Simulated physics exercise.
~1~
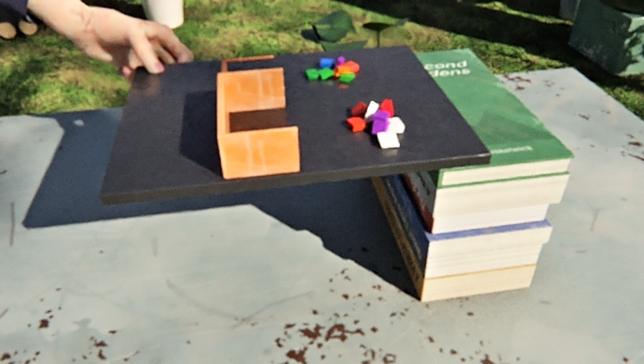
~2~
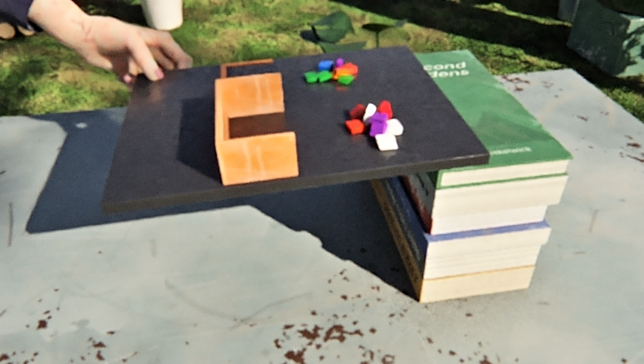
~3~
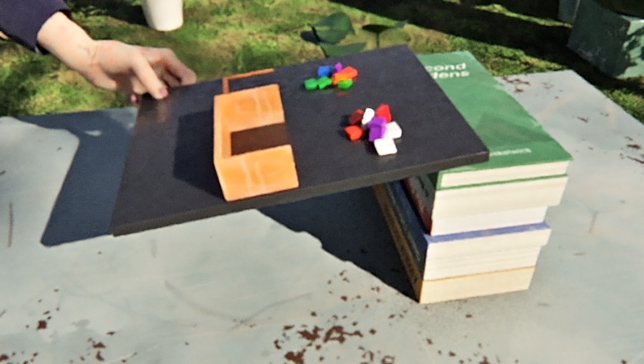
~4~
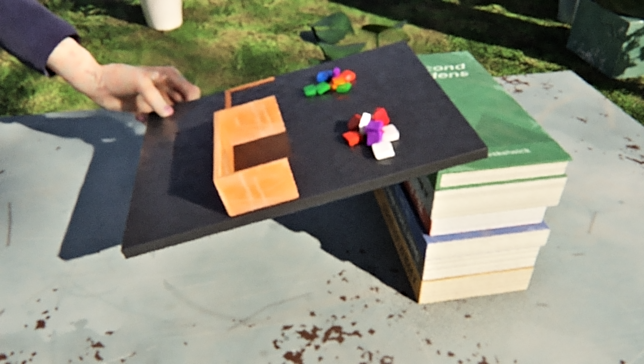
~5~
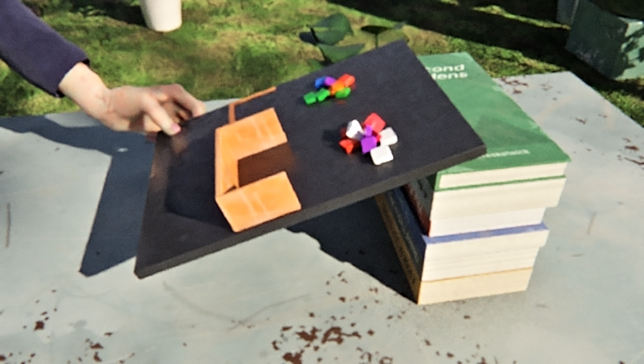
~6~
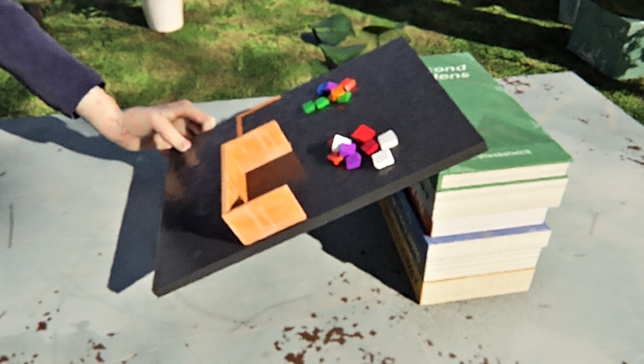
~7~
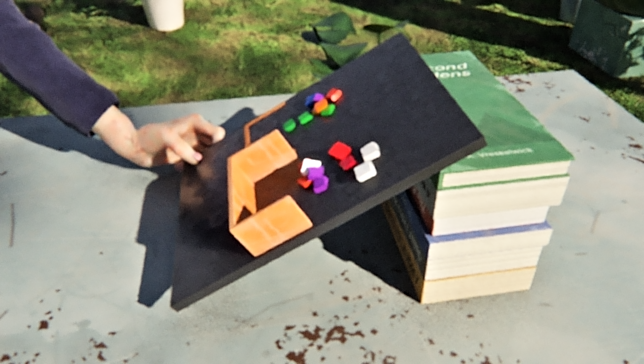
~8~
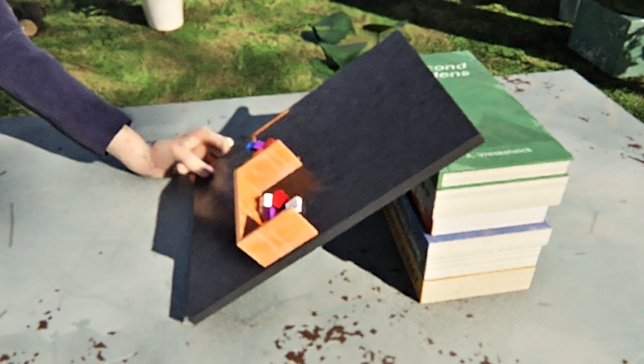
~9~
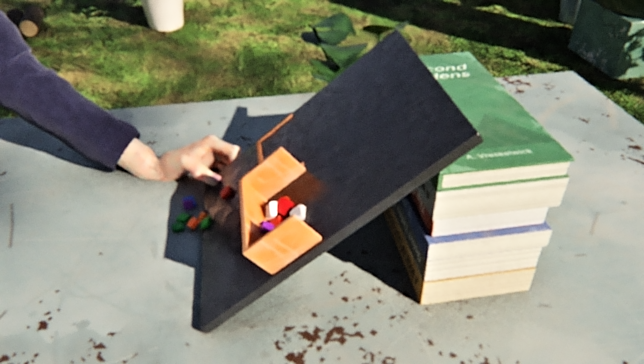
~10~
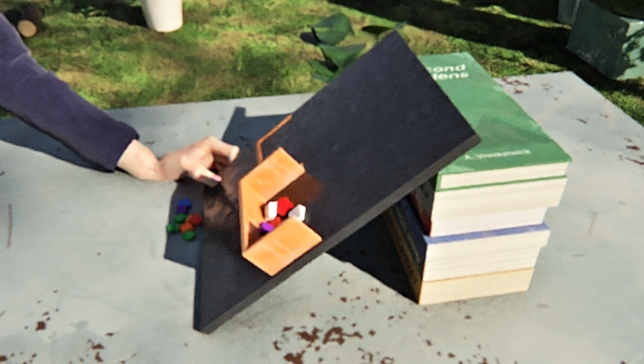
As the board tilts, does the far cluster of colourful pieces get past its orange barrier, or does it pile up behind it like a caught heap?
The far cluster gets over its low barrier and ends up beyond it. Only the near cluster piles up behind its barrier.
A black board resting on a stack of books is lowered at its left end by a hand, and two clusters of small colourful pieces slide down toward orange barriers; the near cluster gathers behind its barrier, while the far one passes its lower barrier and ends up beyond it.
